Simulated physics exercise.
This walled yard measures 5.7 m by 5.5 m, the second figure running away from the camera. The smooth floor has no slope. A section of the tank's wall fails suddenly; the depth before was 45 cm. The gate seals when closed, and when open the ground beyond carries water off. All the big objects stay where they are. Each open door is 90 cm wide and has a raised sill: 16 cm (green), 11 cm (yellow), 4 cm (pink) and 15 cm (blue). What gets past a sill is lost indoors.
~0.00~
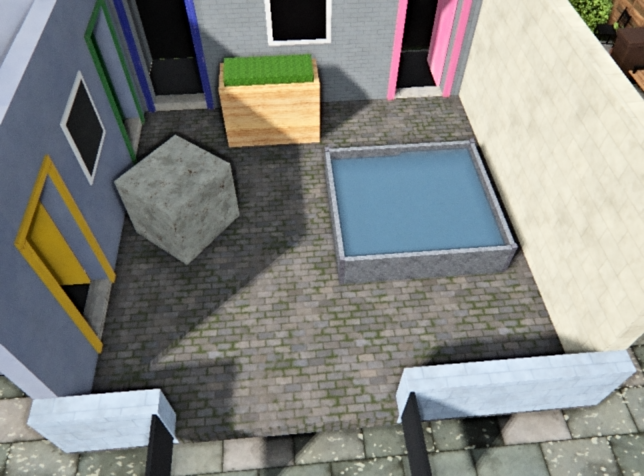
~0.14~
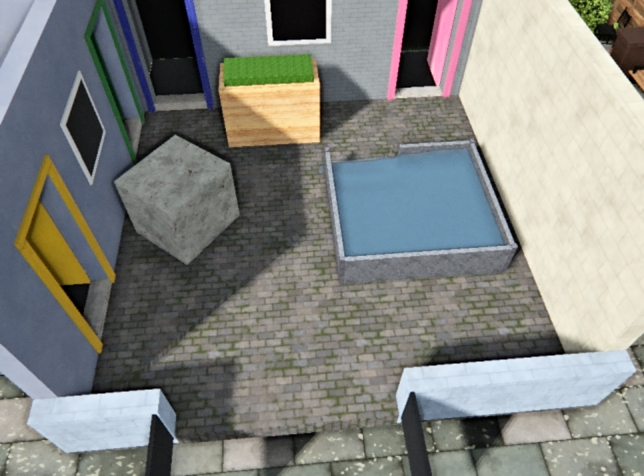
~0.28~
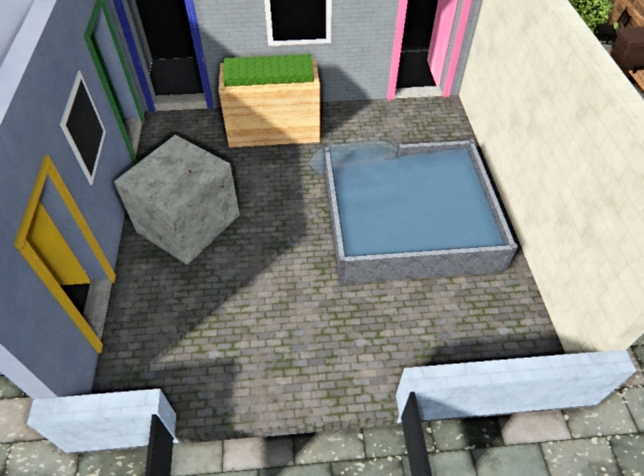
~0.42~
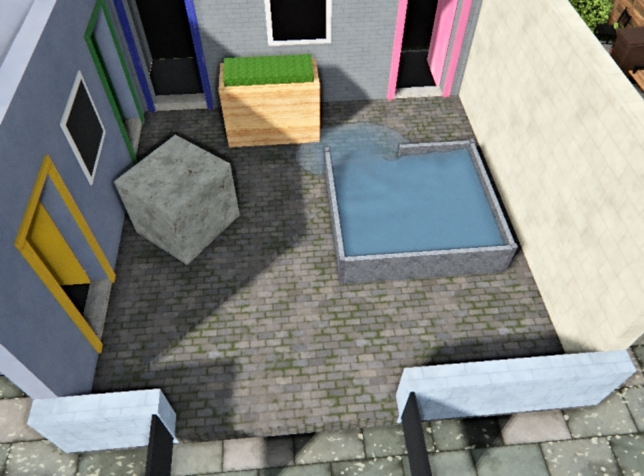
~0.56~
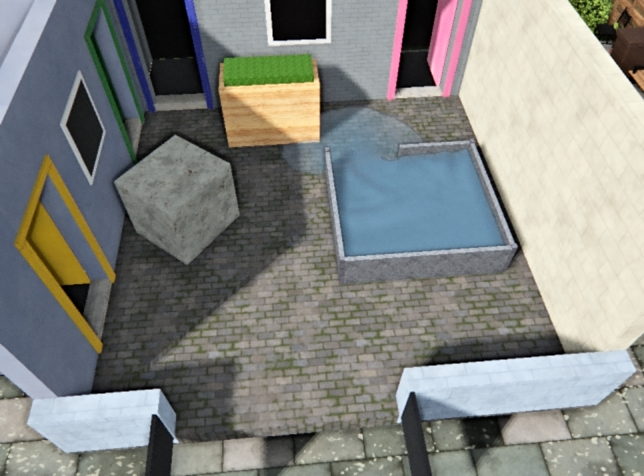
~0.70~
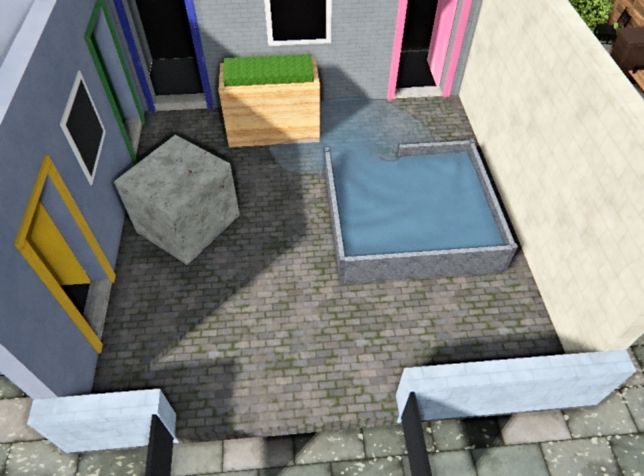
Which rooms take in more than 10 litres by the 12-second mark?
Door by door: At the green door it stays under the limit; at the yellow door it stays under the limit; at the pink door it passes the limit; at the blue door it stays under the limit.
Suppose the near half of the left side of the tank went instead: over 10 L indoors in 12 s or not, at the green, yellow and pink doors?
Then: Green not over, yellow past it, pink not over.
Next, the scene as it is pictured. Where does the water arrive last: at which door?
It is the yellow one.
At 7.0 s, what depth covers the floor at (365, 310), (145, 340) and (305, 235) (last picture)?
In that order: 1, 2 and 2 cm.
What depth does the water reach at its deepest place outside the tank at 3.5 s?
Up to some 23 cm.
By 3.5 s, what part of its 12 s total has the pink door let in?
Some 25 per cent by then.
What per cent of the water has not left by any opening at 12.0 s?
Roughly 86 in a hundred.
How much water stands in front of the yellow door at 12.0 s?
About 2.0 cm.
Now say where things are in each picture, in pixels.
The first frame shows the tank at (412, 199) is whole and still, 45 cm deep.
In the second frame, water pours out on the tank's far side and has run 0.6 m, to (324, 167); typically 7 cm deep outside, 45 cm at the tank's back.
In the third frame, the front is at (325, 149), 0.8 m from the gap on the tank's far side; 0.8 m2 of floor is under water; 45 cm left at the back of the tank.
In the fourth frame, water pours out on the tank's far side and has run 1.2 m, to (364, 125); typically 6 cm deep outside, 45 cm at the tank's back.
In the fifth frame, water pours out on the tank's far side and has run 1.6 m, to (360, 110); typically 5 cm deep outside, 45 cm at the tank's back.
In the sixth frame, the front is at a hidden place, 1.9 m from the gap on the tank's far side; 2.9 m2 of floor is under water; 45 cm left at the back of the tank.
After 1.4 s water covers 15 % of the floor and is deepest (32 cm) near (330, 109); green door not reached, yellow door not reached, pink door 10 cm at the sill, 2 L in, blue door not reached.
After 2.2 s water covers 30 % of the floor and is deepest (32 cm) near (329, 103); green door not reached, yellow door not reached, pink door 11 cm at the sill, 16 L in, blue door 6 cm at the sill, 0 L in.
After 3.5 s water covers 40 % of the floor and is deepest (23 cm) near (457, 96); green door 15 cm at the sill, 1 L in, yellow door not reached, pink door 13 cm at the sill, 49 L in, blue door 7 cm at the sill, 0 L in.
After 7.0 s water covers 75 % of the floor and is deepest (16 cm) near (155, 119); green door 11 cm at the sill, 2 L in, yellow door 2 cm at the sill, 0 L in, pink door 9 cm at the sill, 134 L in, blue door 11 cm at the sill, 0 L in.
After 12.0 s water covers 95 % of the floor and is deepest (10 cm) near (150, 221); green door 9 cm at the sill, 2 L in, yellow door 2 cm at the sill, 0 L in, pink door 7 cm at the sill, 182 L in, blue door 8 cm at the sill, 0 L in.
